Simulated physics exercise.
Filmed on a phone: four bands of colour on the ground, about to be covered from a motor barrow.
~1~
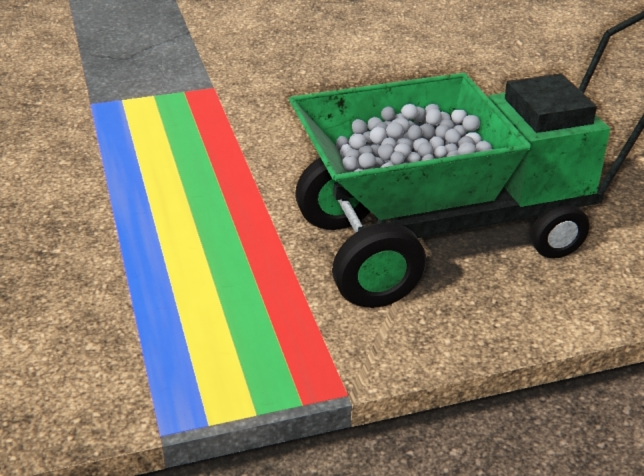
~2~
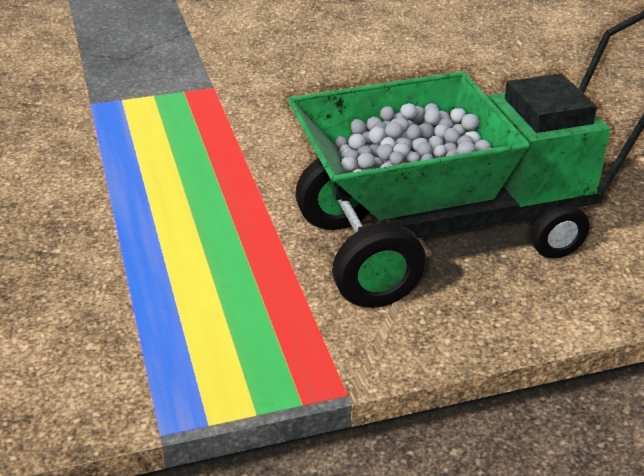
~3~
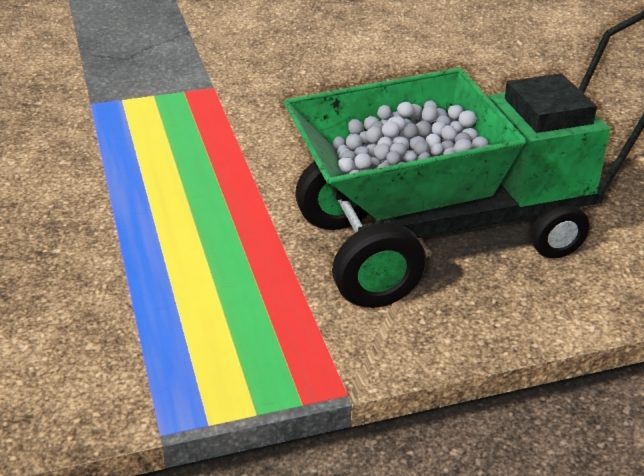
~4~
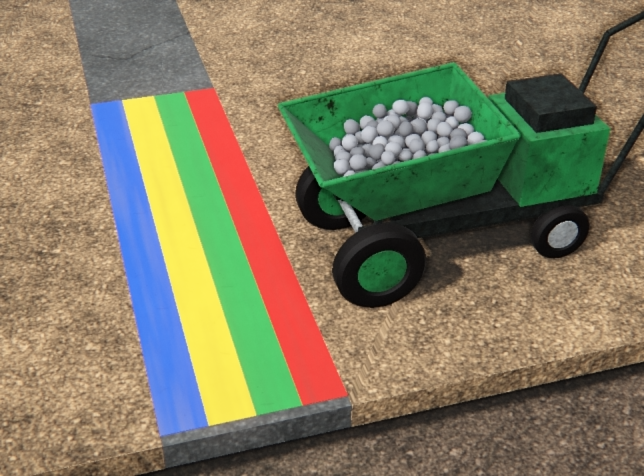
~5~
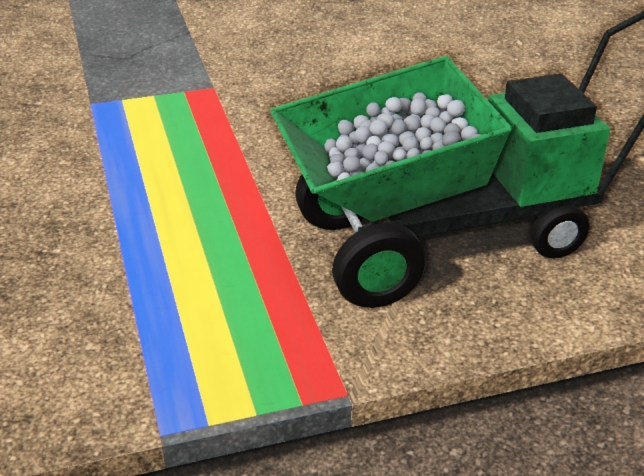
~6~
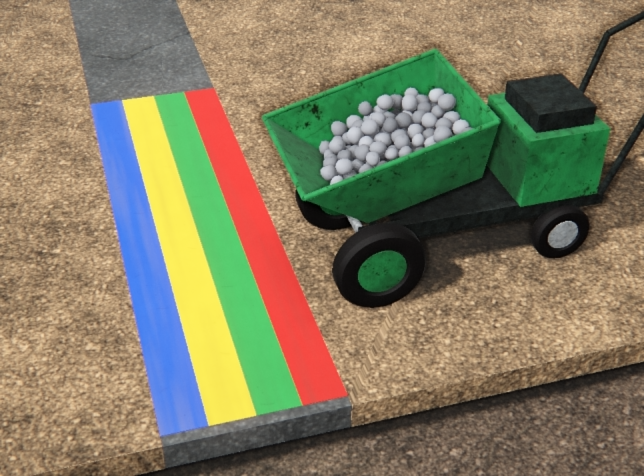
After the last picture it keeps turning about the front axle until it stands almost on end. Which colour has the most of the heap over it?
Most lies over the yellow band.
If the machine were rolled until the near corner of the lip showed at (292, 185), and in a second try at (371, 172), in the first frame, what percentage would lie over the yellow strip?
Roughly 20 per cent, and 20 per cent.
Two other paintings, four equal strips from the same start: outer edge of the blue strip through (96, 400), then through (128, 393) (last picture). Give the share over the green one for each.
First some 30, then 20 per cent.
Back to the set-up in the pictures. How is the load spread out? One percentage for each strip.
Red strip near 0; green strip near 15; yellow strip near 30; blue strip near 15.
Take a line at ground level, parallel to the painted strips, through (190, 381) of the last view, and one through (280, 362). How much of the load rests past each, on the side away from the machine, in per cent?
First some 30, then 80 per cent.
Soon, skip tipped steeply; all in the skip.
A while on, skip tipped right over; most in the skip; a small part over the green strip; a small part over the yellow strip; a stray few over the blue strip.
Towards the end, skip tipped right over; about a quarter in the skip; a small part over the green strip; about a third over the yellow strip; about a quarter over the blue strip; a small part off the paint.
Finally, skip tipped right over; about a quarter in the skip; none over the red strip; a small part over the green strip; about a third over the yellow strip; about a quarter over the blue strip; a small part off the paint.
